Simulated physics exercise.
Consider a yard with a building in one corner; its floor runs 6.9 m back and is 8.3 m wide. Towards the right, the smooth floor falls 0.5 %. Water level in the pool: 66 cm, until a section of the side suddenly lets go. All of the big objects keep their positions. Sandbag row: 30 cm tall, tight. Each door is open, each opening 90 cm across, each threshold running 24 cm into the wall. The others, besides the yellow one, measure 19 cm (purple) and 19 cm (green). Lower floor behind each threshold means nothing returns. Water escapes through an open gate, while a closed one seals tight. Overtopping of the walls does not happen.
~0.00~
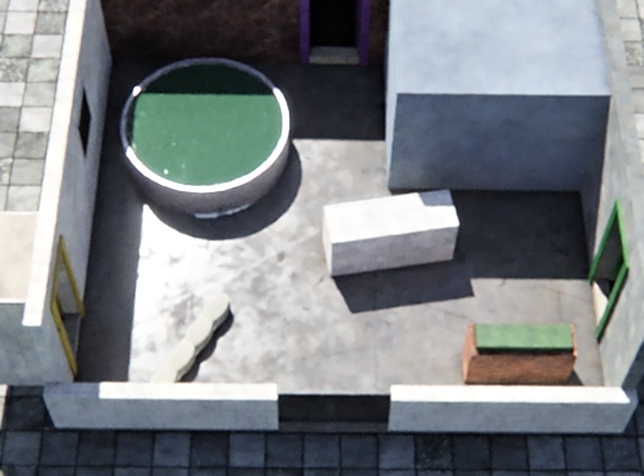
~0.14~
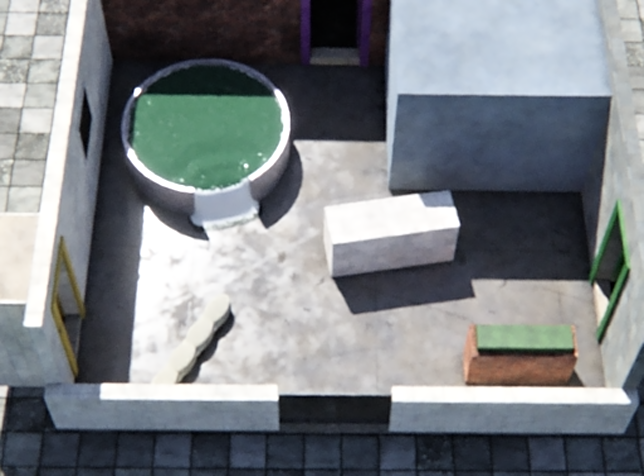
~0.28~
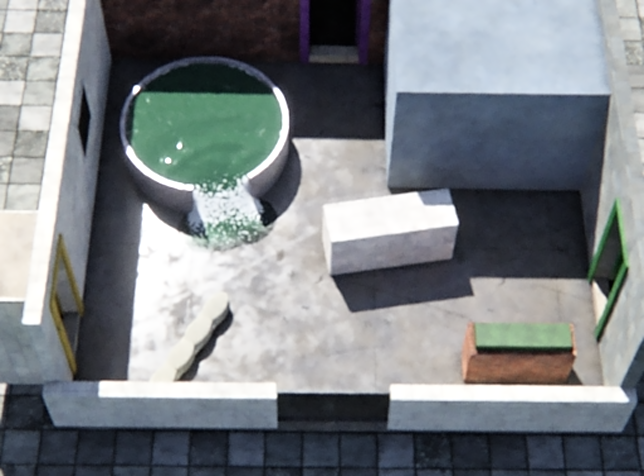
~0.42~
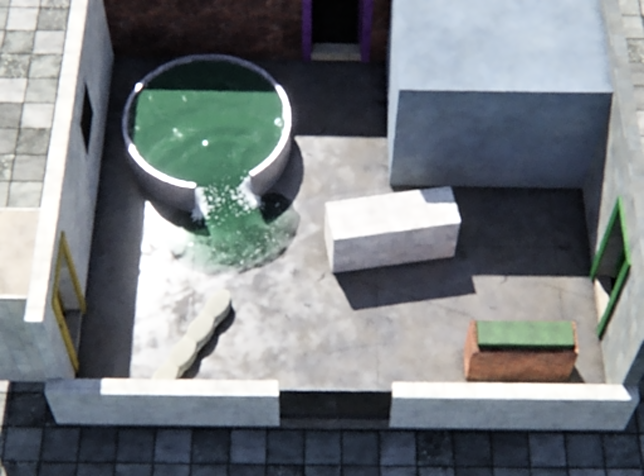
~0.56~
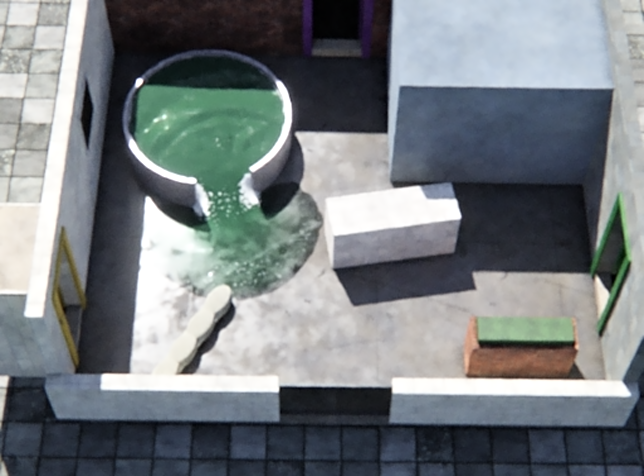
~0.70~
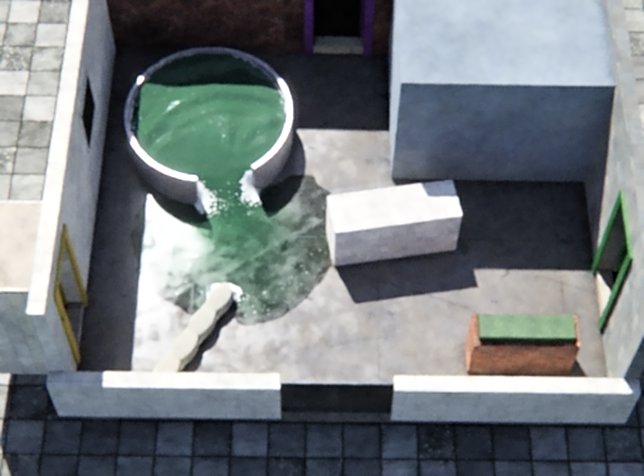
In a walled yard, green water pours through a pool's gap and spreads across the floor.
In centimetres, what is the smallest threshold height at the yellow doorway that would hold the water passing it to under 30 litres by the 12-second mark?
Close to 16 cm is just enough.
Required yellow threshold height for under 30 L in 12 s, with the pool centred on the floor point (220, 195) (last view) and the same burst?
A minimum of about 11.0 cm.
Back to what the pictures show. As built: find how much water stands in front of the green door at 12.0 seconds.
Lab note: Depth approx. 10.0 cm.
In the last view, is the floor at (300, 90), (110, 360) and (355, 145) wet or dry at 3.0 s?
Point by point: Bone dry, then soaked, then bone dry.
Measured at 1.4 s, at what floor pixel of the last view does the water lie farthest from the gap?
Lab note: Front tip approx. at (343, 398).
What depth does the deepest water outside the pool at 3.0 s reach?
Up to some 28 cm.
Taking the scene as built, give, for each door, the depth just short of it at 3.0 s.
Purple door 0 cm, green door 0 cm, yellow door 18 cm.
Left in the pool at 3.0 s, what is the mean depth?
Roughly 39 cm.
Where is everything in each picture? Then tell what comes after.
In the first picture, still water, 66 cm deep, in the pool at (205, 125); the yellow door at (68, 312) is dry.
In the second picture, the front is at (255, 216), 0.3 m from the gap at (224, 204); 0.2 m2 of floor is wet, 66 cm left at the back.
In the third picture, the gap is at (223, 203), the front 0.7 m out at (257, 238); the back of the pool holds 66 cm.
In the fourth picture, the front is at (239, 270), 1.3 m from the gap at (225, 201); 2.1 m2 of floor is wet, 66 cm left at the back.
In the fifth picture, the front is at (260, 291), 1.8 m from the gap at (225, 196); 3.9 m2 of floor is wet, 66 cm left at the back.
In the sixth picture, water pours out at (227, 193) and has run 2.4 m, to (264, 318); about 4 cm deep outside, 66 cm at the back; the yellow door at (71, 301), 3.4 m from the gap, is still 1.5 m from the nearest water.
After 1.4 s water covers 30 % of the floor, deepest (33 cm) near (226, 210); it has not reached the yellow door.
After 3.0 s water covers 45 % of the floor, deepest (28 cm) near (123, 374); 18 cm at the yellow door, 3 litres in over its 14 cm threshold.
After 12.0 s water covers 95 % of the floor, deepest (15 cm) near (592, 340); 8 cm at the yellow door, 50 litres in over its 14 cm threshold.
At the yellow door as built, the water arrived by 1.8 s and peaked near 20 cm at 5.4 s.
Run again over the same 12 s with other heights there, 64 litres in over 13 cm, 14 litres over 18 cm. The limit of 30 litres is kept from about 16 cm up.
